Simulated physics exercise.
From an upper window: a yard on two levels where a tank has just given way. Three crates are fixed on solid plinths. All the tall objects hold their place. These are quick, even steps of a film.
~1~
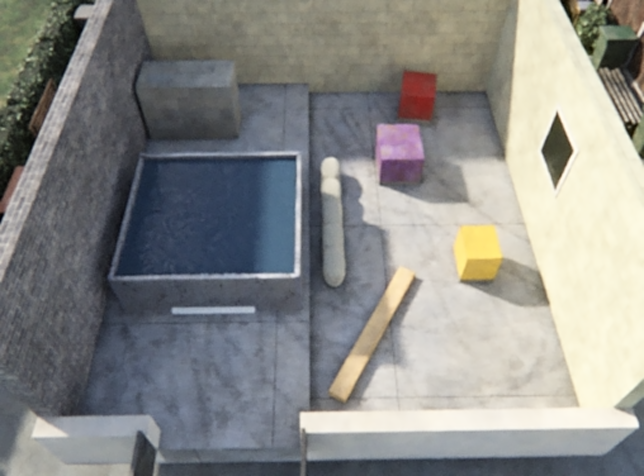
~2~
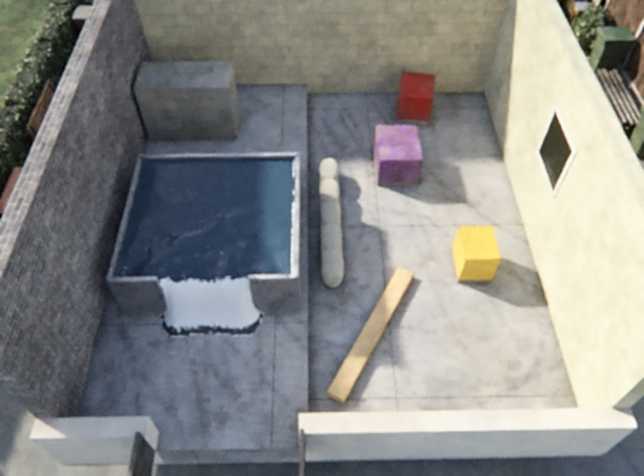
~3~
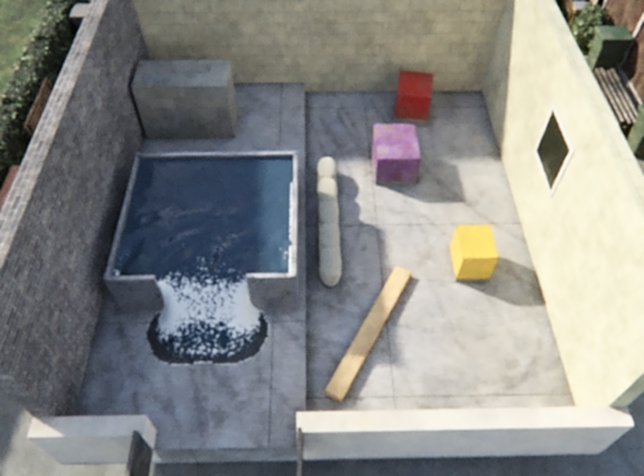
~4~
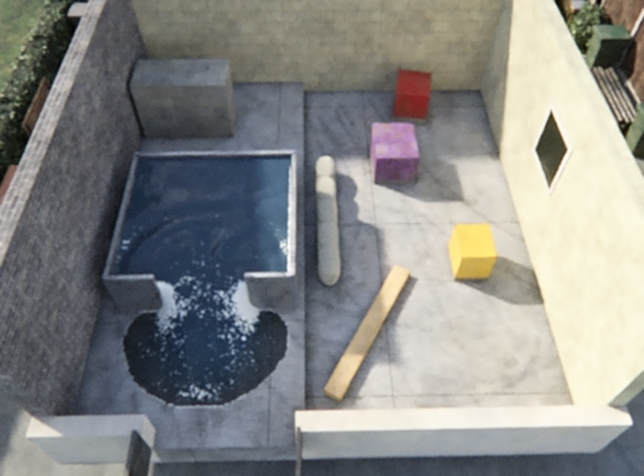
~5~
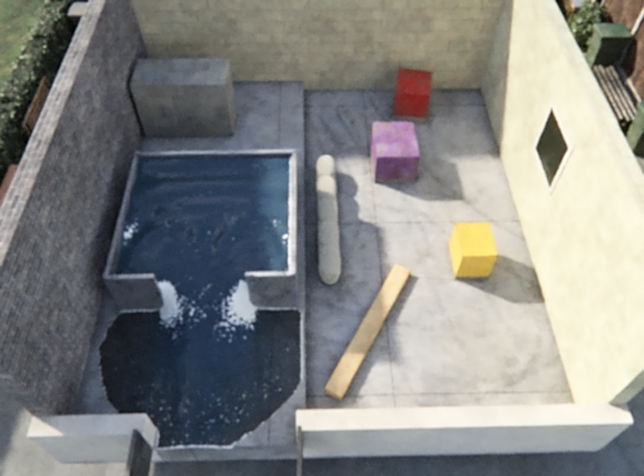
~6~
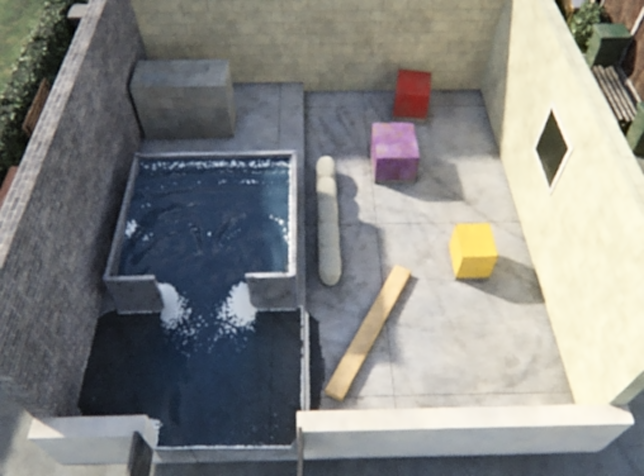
Water pouring through a gap in the front of a raised tank and spreading across the lower left of a walled yard.
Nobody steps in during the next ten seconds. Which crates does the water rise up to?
The red crate keeps dry; the purple crate keeps dry; the yellow crate keeps dry.
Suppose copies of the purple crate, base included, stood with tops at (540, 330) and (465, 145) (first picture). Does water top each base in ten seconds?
As listed: Takes water, is safe.
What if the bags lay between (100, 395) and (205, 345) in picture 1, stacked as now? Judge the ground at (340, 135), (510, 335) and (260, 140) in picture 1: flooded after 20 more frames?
In that order: No water, awash, free of water.
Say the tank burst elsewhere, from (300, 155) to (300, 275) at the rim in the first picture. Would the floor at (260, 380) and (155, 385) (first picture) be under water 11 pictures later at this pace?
In turn: Free of water, free of water.
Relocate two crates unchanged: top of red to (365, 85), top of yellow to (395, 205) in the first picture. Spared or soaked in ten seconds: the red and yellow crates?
My reading: Red is spared; yellow is safe.
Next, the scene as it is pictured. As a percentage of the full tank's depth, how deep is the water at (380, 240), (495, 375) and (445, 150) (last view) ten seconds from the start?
About 2, 6 and 2 per cent.
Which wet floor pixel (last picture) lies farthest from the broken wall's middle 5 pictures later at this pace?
I would point to (422, 430).
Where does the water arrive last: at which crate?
The crate marked red.
A moment on, water covers 15 % of the floor; the red crate not reached, the purple crate not reached, the yellow crate not reached.
Next, water covers 25 % of the floor; the red crate not reached, the purple crate not reached, the yellow crate not reached.
Then, water covers 35 % of the floor; the red crate not reached, the purple crate not reached, the yellow crate not reached.
Later, water covers 45 % of the floor; the red crate not reached, the purple crate not reached, the yellow crate water round its plinth.
In the end, water covers 65 % of the floor; the red crate stayed above the water, the purple crate stayed above the water, the yellow crate stayed above the water.
